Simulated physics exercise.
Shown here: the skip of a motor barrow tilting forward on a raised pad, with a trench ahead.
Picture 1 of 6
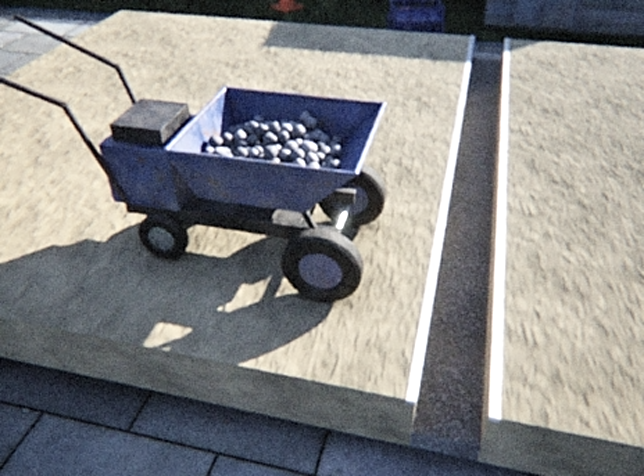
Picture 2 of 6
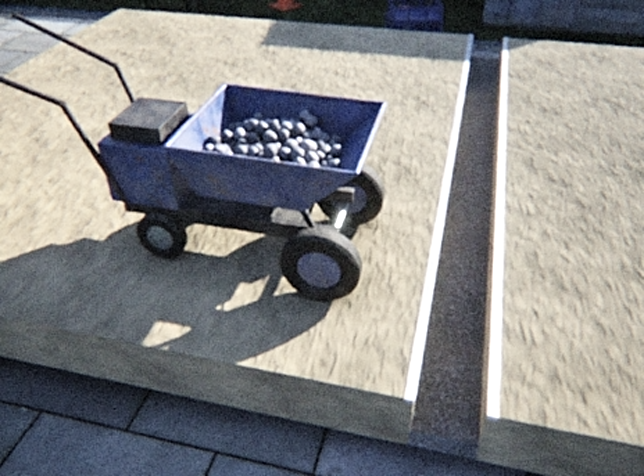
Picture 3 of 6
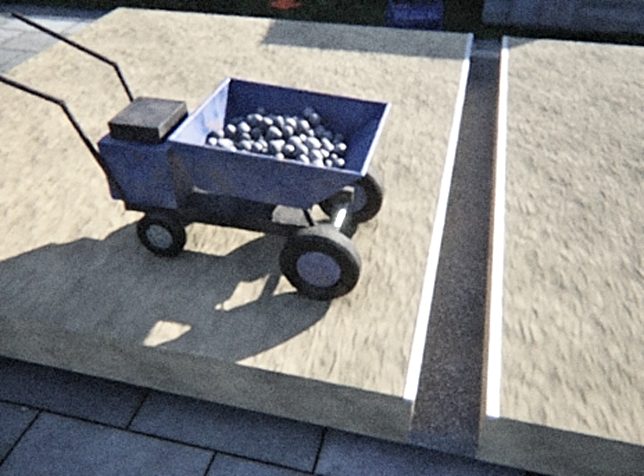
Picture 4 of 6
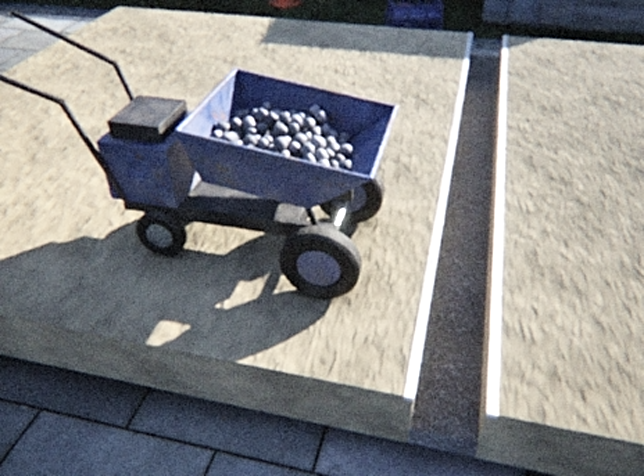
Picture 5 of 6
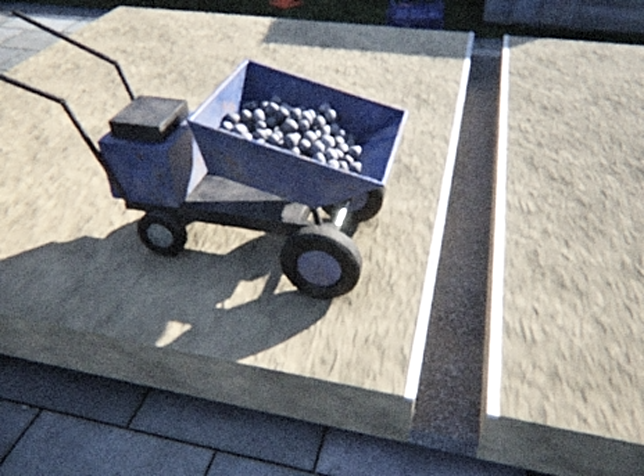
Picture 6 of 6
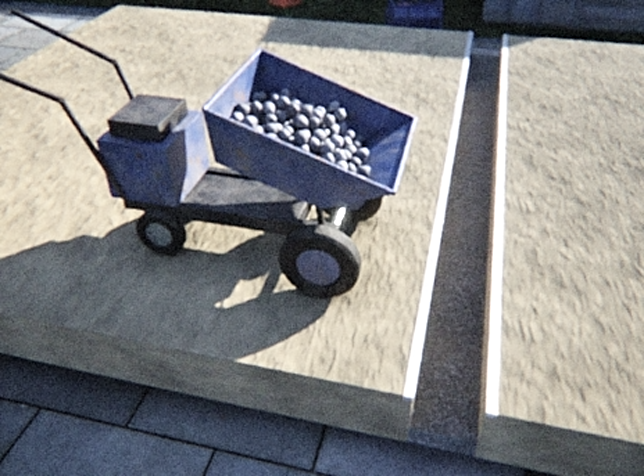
Blue skip of a small motor barrow loaded with round cobbles tilting gradually forward to the right on a raised pad beside a trench.
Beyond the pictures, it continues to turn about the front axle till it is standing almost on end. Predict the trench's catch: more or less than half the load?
Predicted result: Mostly in.
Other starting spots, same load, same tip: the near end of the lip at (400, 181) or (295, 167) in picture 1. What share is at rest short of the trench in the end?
0 % and 40 %.
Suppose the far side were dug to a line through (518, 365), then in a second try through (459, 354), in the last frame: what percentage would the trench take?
Lab note: Try one about 100 %, try two about 40 %.
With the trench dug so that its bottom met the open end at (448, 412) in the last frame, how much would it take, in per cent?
It works out to some 70 per cent.
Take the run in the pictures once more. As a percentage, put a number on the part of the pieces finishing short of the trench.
Roughly 0 percent.
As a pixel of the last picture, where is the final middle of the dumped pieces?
It settles centred around (468, 293).
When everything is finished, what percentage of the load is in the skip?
It ends up near 0 per cent.
Shortly afterwards, skip tipped steeply; the whole lot in the skip.
Next, skip tipped right over; near two thirds in the skip; near a quarter in or heaped over the trench; only a few beyond it; only a few falling.
Some moments later, skip tipped right over; the bulk in or heaped over the trench; a little beyond it.
In the end, skip tipped right over; the bulk in or heaped over the trench; a little beyond it.
